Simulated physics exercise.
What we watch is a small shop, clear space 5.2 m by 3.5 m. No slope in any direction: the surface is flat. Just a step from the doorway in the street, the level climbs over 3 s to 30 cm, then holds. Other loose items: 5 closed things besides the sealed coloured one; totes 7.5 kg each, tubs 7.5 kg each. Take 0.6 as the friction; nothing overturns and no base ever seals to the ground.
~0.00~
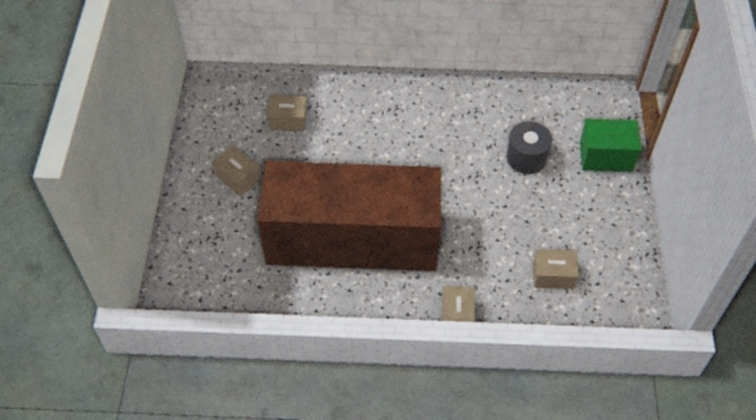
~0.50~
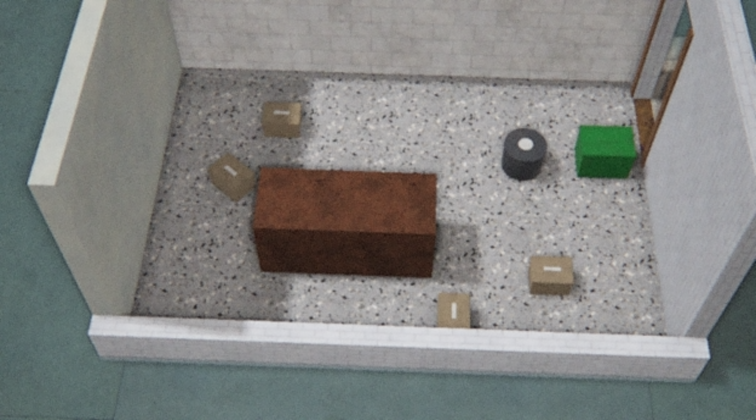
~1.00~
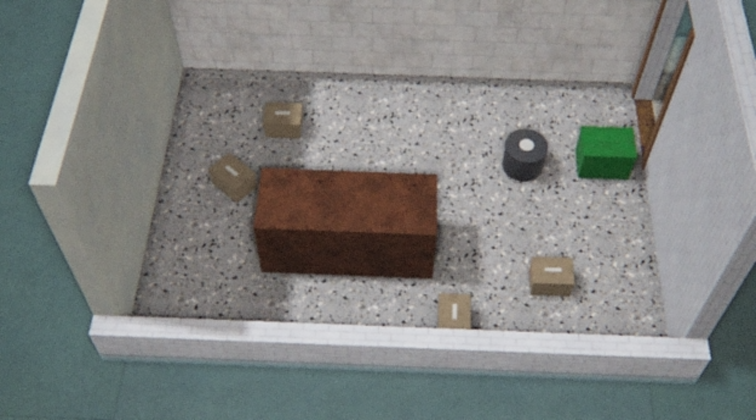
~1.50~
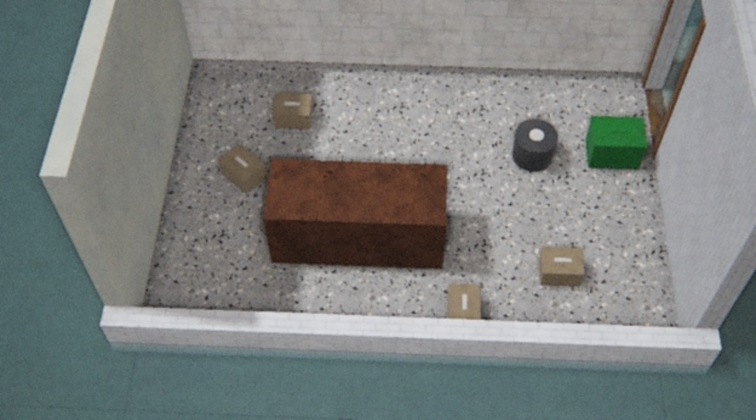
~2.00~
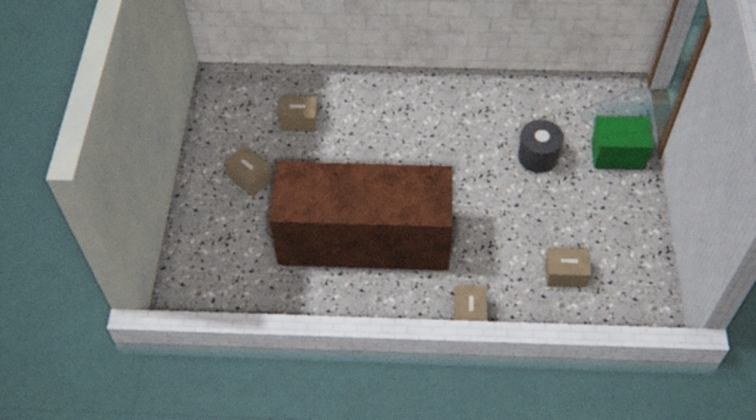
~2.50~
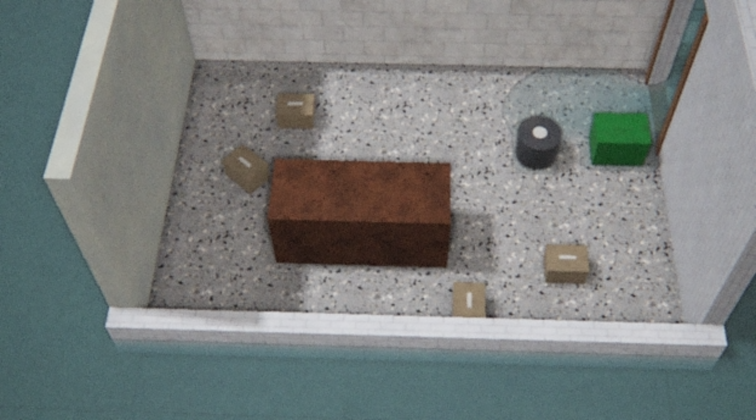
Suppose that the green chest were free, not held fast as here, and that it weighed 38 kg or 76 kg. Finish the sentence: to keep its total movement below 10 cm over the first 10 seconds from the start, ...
To keep it below that, the lighter weight is enough.
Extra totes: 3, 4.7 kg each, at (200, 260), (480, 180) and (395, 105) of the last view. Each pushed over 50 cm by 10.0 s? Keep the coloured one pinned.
In the order given, beyond the mark, then within the mark, and last beyond the mark.
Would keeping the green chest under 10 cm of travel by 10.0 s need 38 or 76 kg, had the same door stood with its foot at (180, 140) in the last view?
Then only the higher weight holds it.
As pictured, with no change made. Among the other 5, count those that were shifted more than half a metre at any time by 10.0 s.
3.
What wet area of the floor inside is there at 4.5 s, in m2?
Somewhere about 9.5 m2, give or take.
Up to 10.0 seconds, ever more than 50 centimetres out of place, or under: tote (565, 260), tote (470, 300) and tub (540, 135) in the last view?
Listed order gives within limit, above limit, within limit.
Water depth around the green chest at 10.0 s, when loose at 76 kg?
8 cm, roughly.
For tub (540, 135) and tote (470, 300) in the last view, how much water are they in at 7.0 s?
Some 2 cm at the first, some 3 cm at the second.
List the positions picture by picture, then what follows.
The first picture shows the green chest at (613, 134), on the bottom; 0.0 m2 under water; 0 of 6 have shifted.
The second picture shows the green chest at (608, 141) rests on the ground; 0.0 m2 under water; 0 of 6 have shifted.
The third picture shows the green chest at (609, 142) rests on the ground; water covers 0.0 m2; 0 of 6 have shifted.
The fourth picture shows the green chest at (619, 131) rests on the ground; water covers 0.0 m2; 0 of 6 have shifted.
The fifth picture shows the green chest at (625, 132), on the bottom; water covers 0.4 m2; 0 of 6 have shifted.
The sixth picture shows the green chest at (623, 128) rests on the ground; water covers 1.5 m2; 0 of 6 have shifted.
After 3.5 s the green chest would be 0 cm from its start with 38 kg and 0 cm from its start with 76 kg; 8 cm of water round it then.
After 4.5 s the green chest would be 0 cm from its start with 38 kg and 0 cm from its start with 76 kg; 8 cm of water round it then.
After 7.0 s the green chest would be 0 cm from its start with 38 kg and 0 cm from its start with 76 kg; 8 cm of water round it then.
After 10.0 s the green chest would be 0 cm from its start with 38 kg and 0 cm from its start with 76 kg; 8 cm of water round it then.
